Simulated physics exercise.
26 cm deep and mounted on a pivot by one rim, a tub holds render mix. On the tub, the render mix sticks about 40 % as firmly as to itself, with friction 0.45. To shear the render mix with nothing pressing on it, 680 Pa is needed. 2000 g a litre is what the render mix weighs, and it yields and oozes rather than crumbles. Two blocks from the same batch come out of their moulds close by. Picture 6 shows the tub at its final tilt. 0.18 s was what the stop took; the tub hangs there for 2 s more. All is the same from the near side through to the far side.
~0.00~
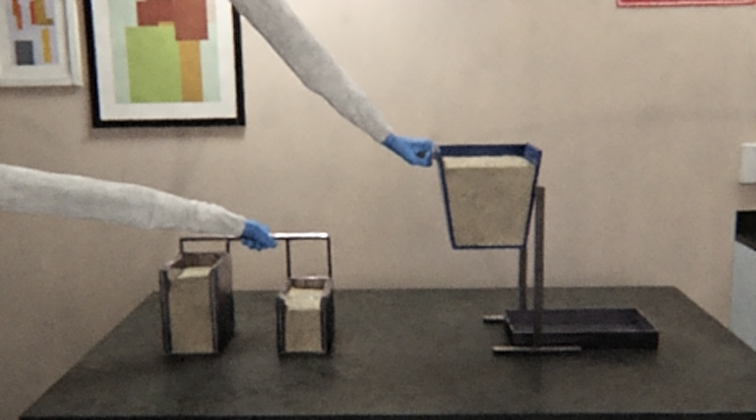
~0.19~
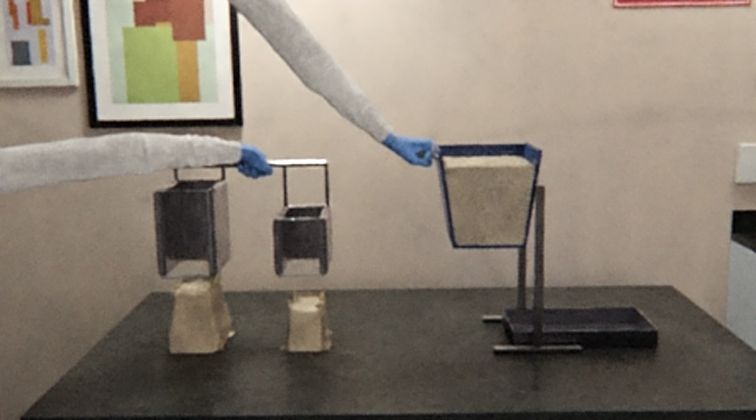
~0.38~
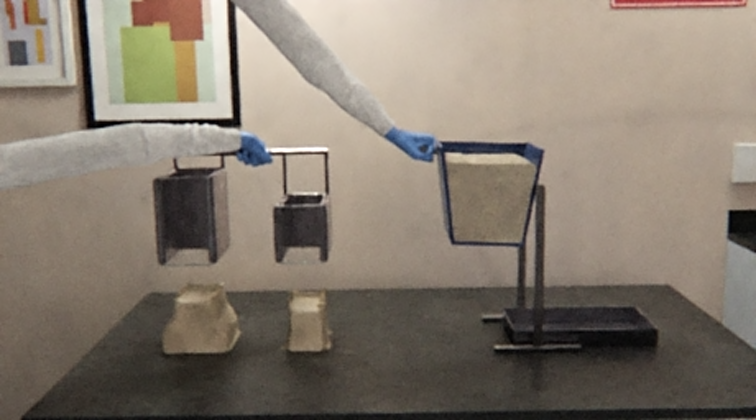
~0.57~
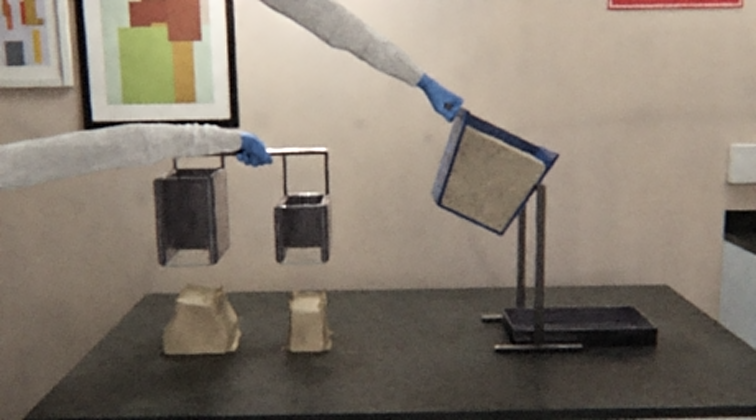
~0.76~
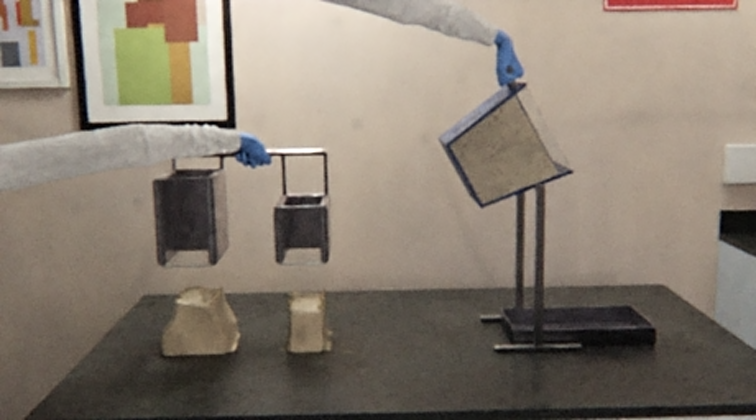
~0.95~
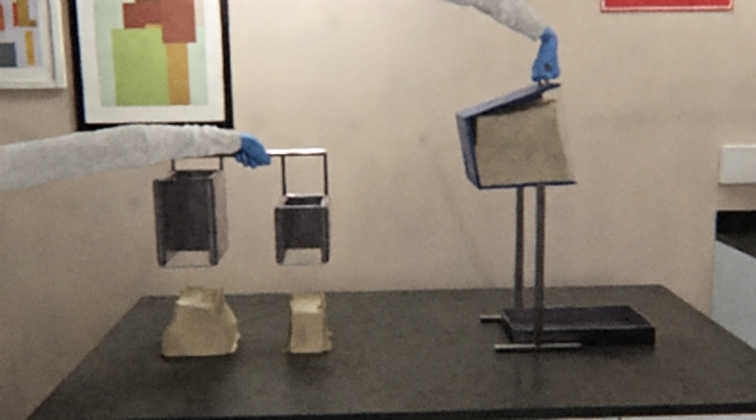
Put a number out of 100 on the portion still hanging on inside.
Roughly 75 percent of it hangs on.
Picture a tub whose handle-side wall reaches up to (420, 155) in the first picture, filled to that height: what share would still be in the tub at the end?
I'd say around 60 percent would remain in the tub at the end.
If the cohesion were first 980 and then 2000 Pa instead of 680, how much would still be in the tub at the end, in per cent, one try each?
About 100 % first, about 100 % second.
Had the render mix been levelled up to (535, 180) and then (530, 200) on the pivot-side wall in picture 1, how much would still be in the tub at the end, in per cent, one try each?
The first fill leaves 100 % in the tub and the second leaves 100 %.
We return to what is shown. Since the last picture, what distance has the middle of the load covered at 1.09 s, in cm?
I'd estimate roughly 3 centimetres.
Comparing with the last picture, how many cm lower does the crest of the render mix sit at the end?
5 cm or so.
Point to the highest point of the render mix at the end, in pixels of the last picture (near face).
About (496, 122).
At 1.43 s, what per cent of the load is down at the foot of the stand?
0 %.
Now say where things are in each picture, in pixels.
In the first frame, handle-side rim at (441, 153), tilt 0 degrees; top of the render mix at (467, 166); blocks stand 20 cm, 13 cm (left to right).
In the second frame, handle-side rim at (442, 153), tilt 0 degrees; top of the render mix at (467, 166); blocks stand 18 cm, 13 cm (left to right).
In the third frame, handle-side rim at (444, 148), tilt 2 degrees; top of the render mix at (457, 163); blocks stand 16 cm, 13 cm (left to right).
In the fourth frame, handle-side rim at (470, 113), tilt 26 degrees; top of the render mix at (467, 130); blocks stand 15 cm, 13 cm (left to right).
In the fifth frame, handle-side rim at (527, 86), tilt 61 degrees; top of the render mix at (513, 100); blocks stand 15 cm, 13 cm (left to right).
In the sixth frame, handle-side rim at (560, 87), tilt 79 degrees; top of the render mix at (552, 104); blocks stand 15 cm, 13 cm (left to right).
After 1.09 s, the tub is at 80 degrees and holds 96 %.
After 1.26 s, the tub is at 80 degrees and holds 85 %.
After 1.43 s, the tub is at 80 degrees and holds 78 %.
After 1.60 s, the tub is at 80 degrees and holds 75 %.
After 2.95 s, at the end, the tub is at 80 degrees and holds 75 %.
